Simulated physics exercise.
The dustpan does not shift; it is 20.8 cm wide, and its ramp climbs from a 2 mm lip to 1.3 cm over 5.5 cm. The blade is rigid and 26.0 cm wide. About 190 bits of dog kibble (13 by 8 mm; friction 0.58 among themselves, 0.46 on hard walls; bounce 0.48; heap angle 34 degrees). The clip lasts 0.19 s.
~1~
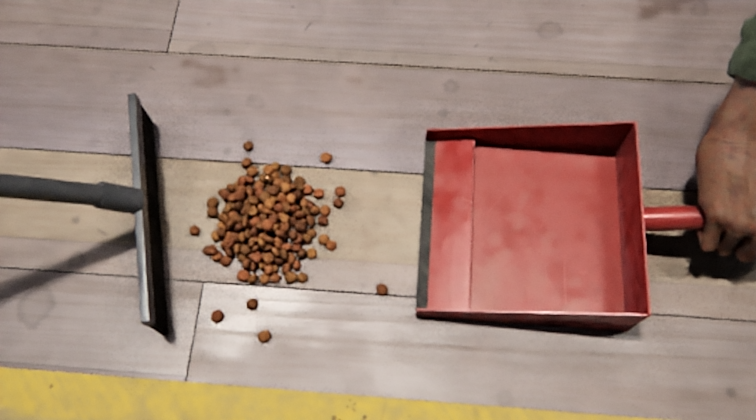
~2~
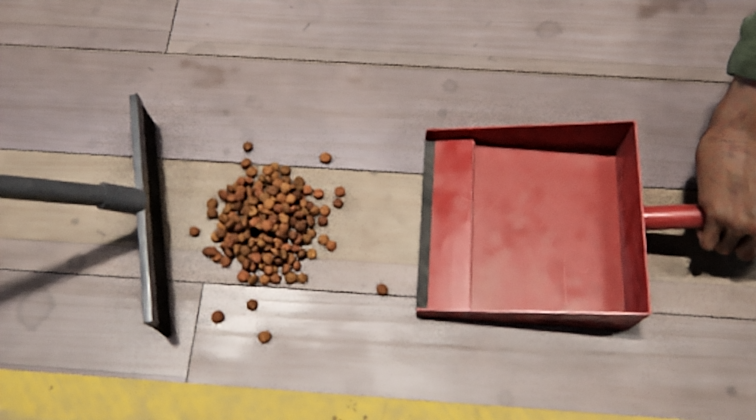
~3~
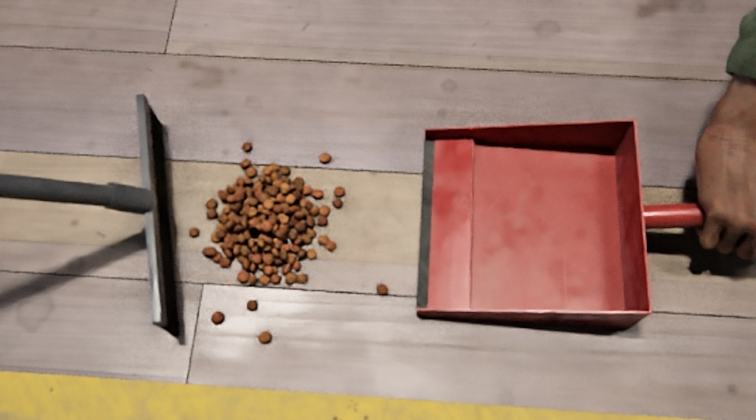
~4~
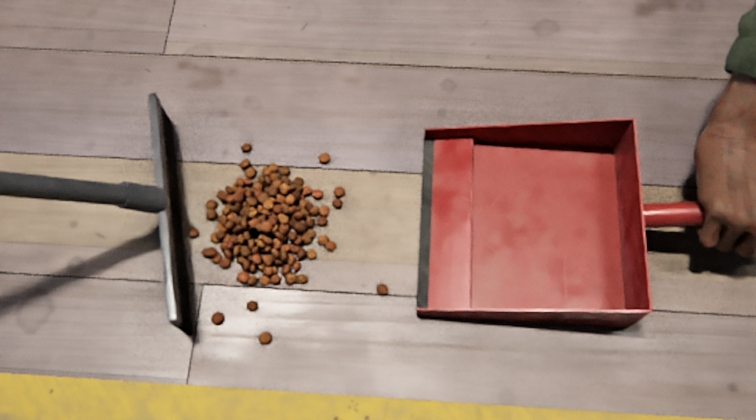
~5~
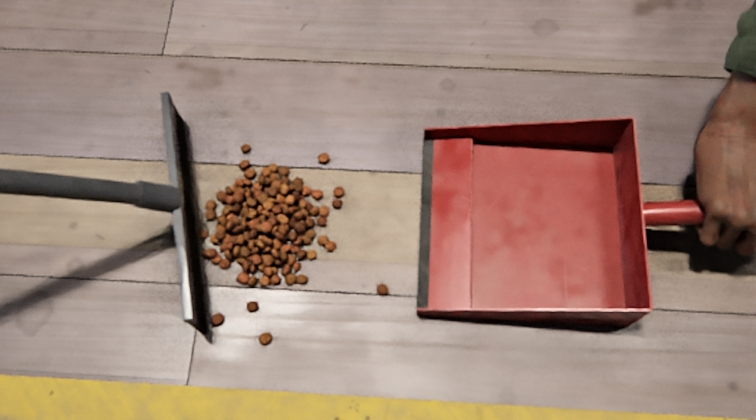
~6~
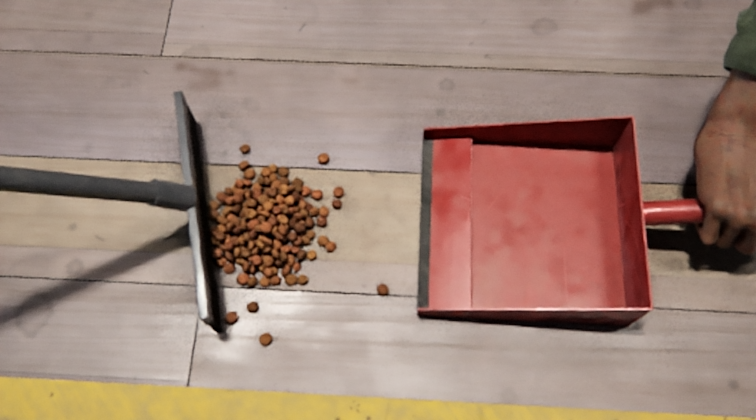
On a wooden floor, a dark flat blade on a pole slid a short way right and began nudging the near edge of a small heap of brown kibble, while a hand held a red dustpan still.
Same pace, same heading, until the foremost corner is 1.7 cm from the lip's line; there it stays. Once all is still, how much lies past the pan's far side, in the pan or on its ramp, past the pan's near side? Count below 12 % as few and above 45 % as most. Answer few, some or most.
Far side: Few, pan: Some, near side: Few.
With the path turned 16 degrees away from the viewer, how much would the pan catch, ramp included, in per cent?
It would be near 25 per cent.
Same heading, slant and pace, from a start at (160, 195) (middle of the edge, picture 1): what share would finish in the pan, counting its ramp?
Some 30 per cent.
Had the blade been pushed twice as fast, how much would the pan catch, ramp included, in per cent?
It would be near 30 per cent.
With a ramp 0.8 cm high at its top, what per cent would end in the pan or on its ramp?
In that case some 25 per cent.
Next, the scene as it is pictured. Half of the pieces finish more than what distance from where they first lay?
Roughly 16 cm.
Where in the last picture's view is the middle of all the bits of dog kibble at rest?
Around (409, 199).
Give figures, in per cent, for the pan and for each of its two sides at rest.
Far side 5; pan 20; near side 0.
Then, 0.23 s after the last picture, middle of the blade 15 cm from the lip; 0 % over the lip, far side 0 %, near side 0 %.
Then, 0.38 s after the last picture, middle of the blade 8 cm from the lip; 0 % over the lip, far side 5 %, near side 0 %.
Then, 0.66 s after the last picture, middle of the blade 5 cm from the lip; 20 % over the lip, far side 5 %, near side 0 %.
In the end, far side 5 %, pan 20 %, near side 0 %, in front of the lip or behind the blade 75 %.
